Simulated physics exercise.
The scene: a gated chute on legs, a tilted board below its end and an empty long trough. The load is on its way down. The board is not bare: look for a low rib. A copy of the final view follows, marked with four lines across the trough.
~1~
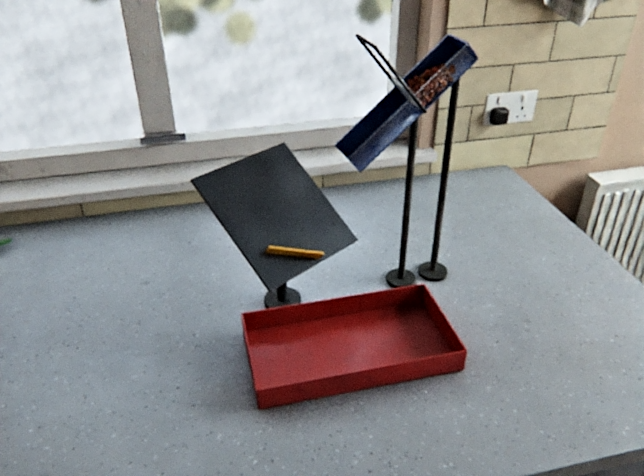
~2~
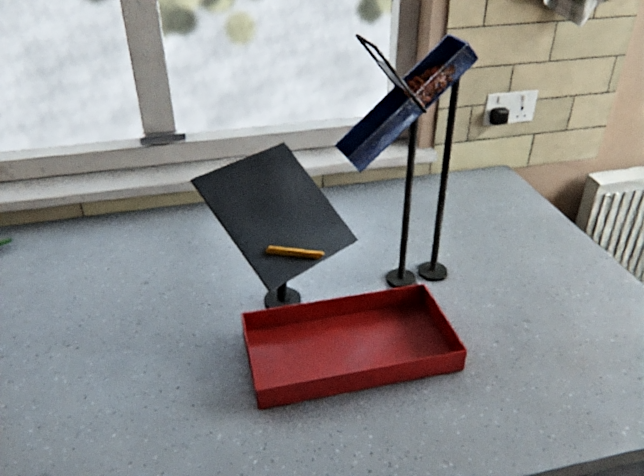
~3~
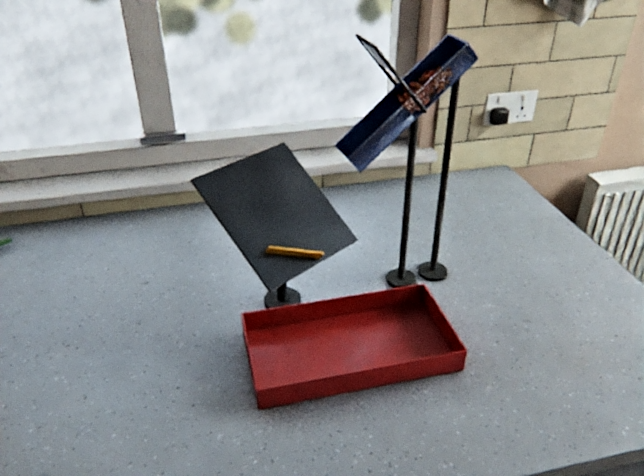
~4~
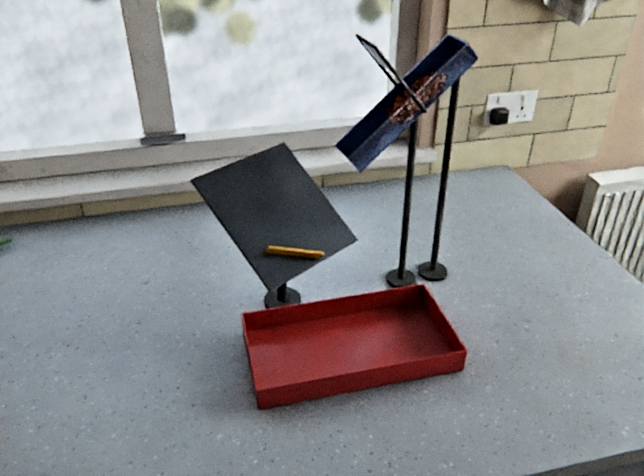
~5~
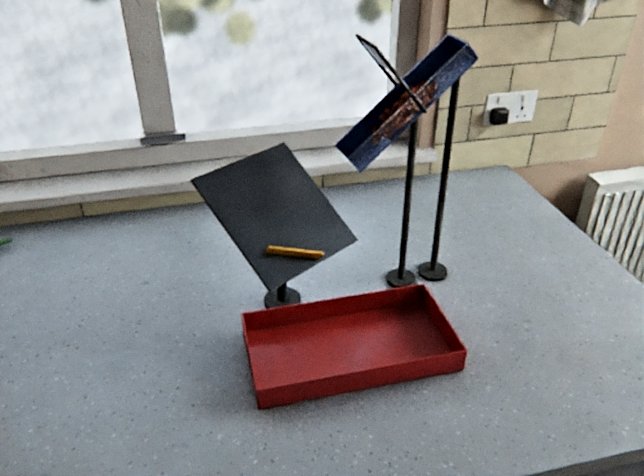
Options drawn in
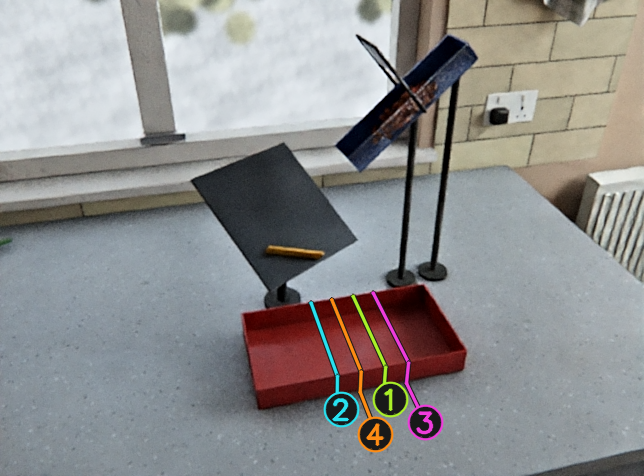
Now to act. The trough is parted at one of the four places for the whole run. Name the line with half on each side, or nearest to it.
1 is best.
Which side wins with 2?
The right side.
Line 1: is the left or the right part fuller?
Left.
On the marked copy, line 1 crosses the front rim at (385, 366); line 2 crosses the front rim at (337, 375); line 3 crosses the front rim at (408, 361); line 4 crosses the front rim at (360, 370).
For line 1, of what is caught, about two thirds on the left of the divider, about a third on the right.
For line 2, of what is caught, a stray few on the left of the divider, nearly all on the right.
For line 3, of what is caught, nearly all on the left of the divider, a small part on the right.
For line 4, of what is caught, a small part on the left of the divider, most on the right.
